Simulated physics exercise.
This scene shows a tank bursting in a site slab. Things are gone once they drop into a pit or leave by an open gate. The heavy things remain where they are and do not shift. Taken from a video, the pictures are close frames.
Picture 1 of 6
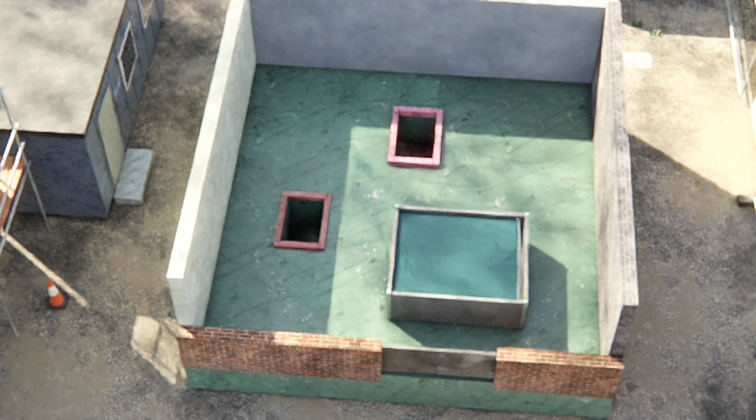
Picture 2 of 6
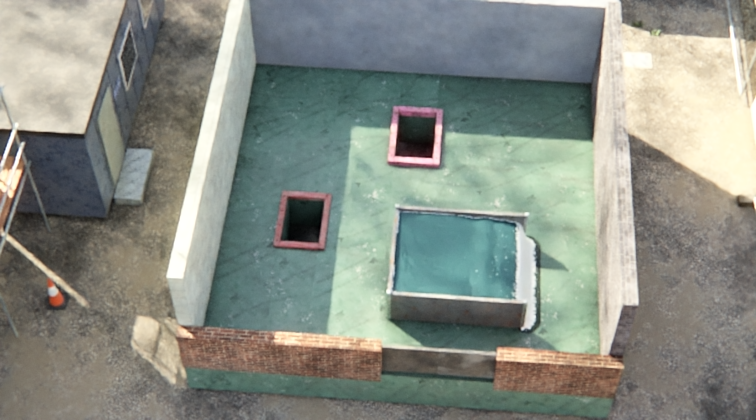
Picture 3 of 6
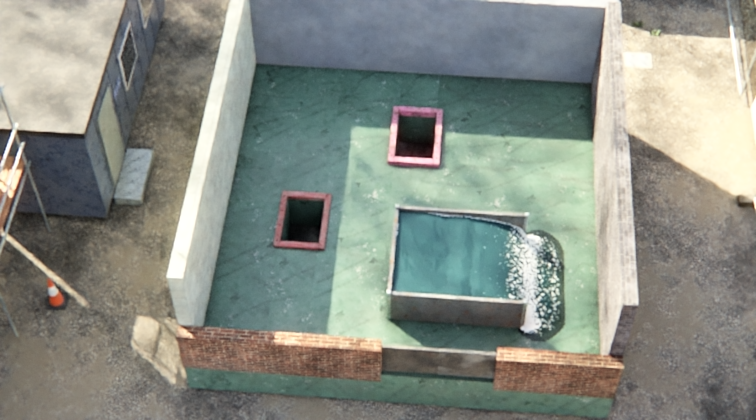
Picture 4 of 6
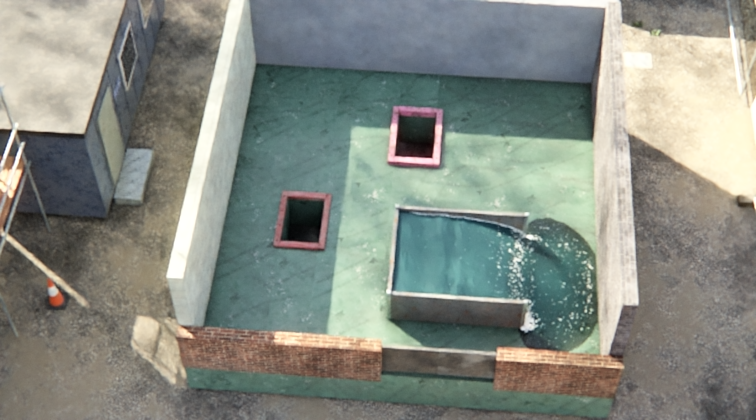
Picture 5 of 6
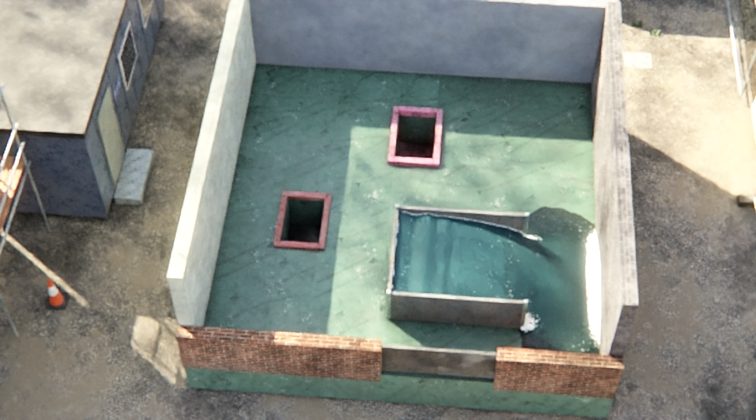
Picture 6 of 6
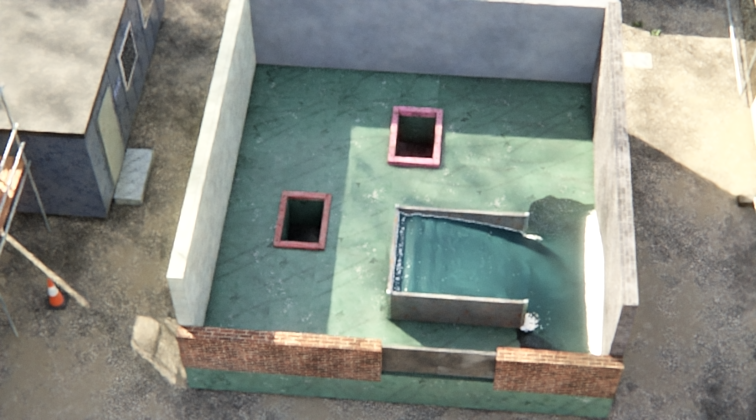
To begin with, still water fills a rectangular tank on a green walled slab with two red-rimmed pits. The tank's right side gives way and water pours out in a frothy surge, then spreads across the slab to the right-hand wall as the level in the tank drops.
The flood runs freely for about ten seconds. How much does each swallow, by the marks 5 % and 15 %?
The gate gets a mere sliver - short of five per cent; the red pit gets a mere sliver - short of five per cent; the pink pit gets a mere sliver - short of five per cent.
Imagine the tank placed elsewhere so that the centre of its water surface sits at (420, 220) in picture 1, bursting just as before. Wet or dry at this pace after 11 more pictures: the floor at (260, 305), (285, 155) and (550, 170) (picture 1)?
Location one: Bone dry; location two: Bone dry; location three: Soaked.
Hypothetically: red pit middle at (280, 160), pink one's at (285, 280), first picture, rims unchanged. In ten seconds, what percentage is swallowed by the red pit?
Share for red: 8 in a hundred.
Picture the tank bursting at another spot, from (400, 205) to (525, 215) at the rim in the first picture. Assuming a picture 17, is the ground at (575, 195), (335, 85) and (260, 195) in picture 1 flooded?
Result, in sequence: Inundated; inundated; untouched by the flood.
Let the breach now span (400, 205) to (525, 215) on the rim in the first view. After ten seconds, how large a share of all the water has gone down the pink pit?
Pink takes 12 in a hundred.
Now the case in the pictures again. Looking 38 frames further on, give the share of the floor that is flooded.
My best guess is some 75 %.
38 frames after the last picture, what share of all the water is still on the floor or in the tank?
It comes to roughly 100 per cent.
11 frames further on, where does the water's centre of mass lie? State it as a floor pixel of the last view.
Point: (520, 276).
A moment on, water covers 10 % of the floor; the gate 0 %, the red pit 0 %, the pink pit 0 %.
Next, water covers 25 % of the floor; the gate 0 %, the red pit 0 %, the pink pit 0 %.
Then, water covers 50 % of the floor; the gate 0 %, the red pit 0 %, the pink pit 0 %.
Later, water covers 75 % of the floor; the gate 0 %, the red pit 0 %, the pink pit 0 %.
In the end, water covers 95 % of the floor; the gate 0 %, the red pit 1 %, the pink pit 0 %.
